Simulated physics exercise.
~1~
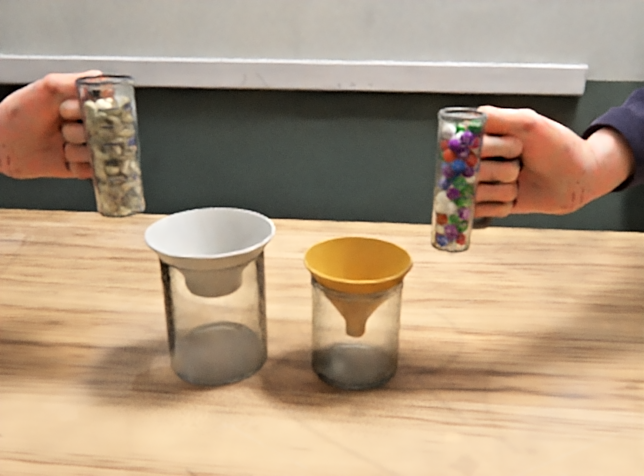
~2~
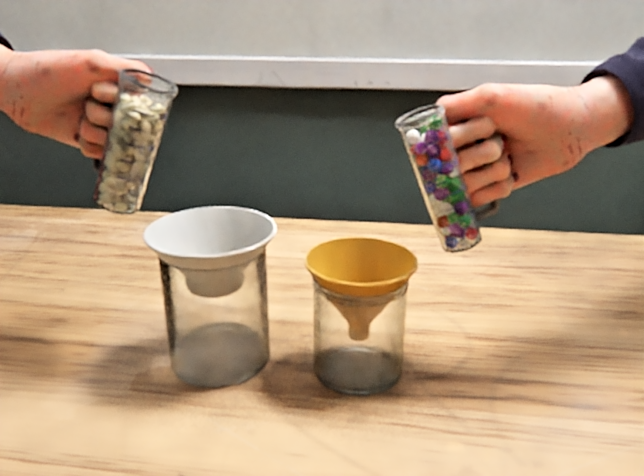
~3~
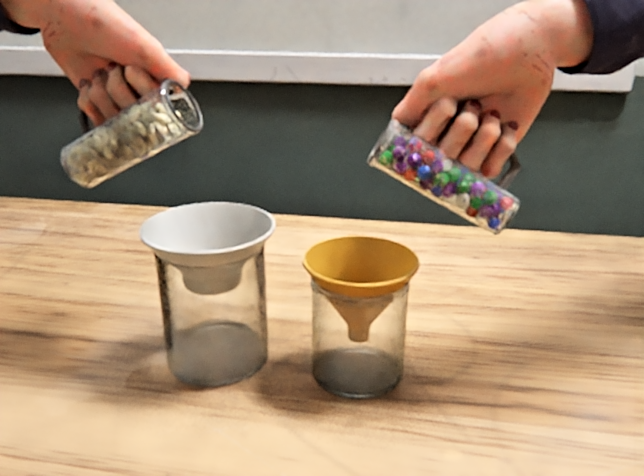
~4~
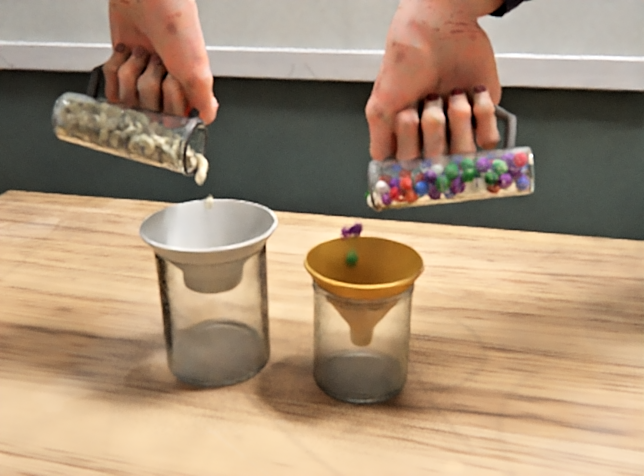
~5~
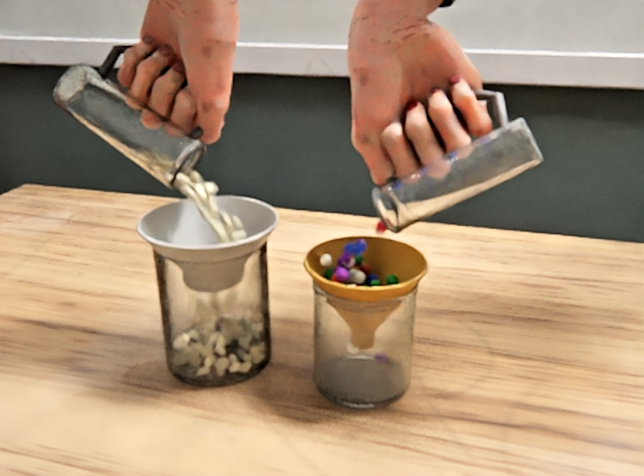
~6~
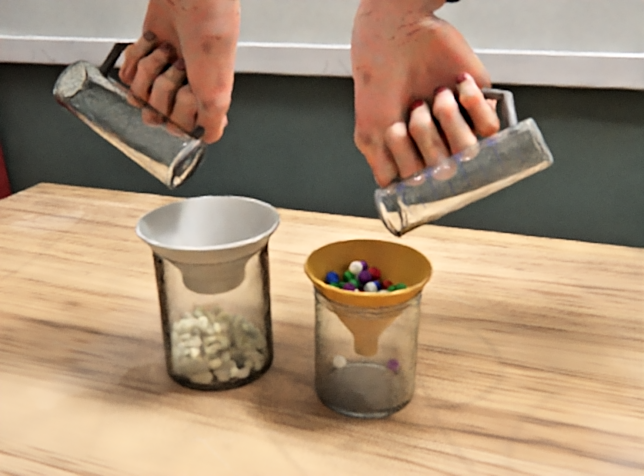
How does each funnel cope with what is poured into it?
The left funnel lets all of its pale pieces through into the jar. The right funnel holds back most of its colourful beads, with only a few dropping into the jar below.
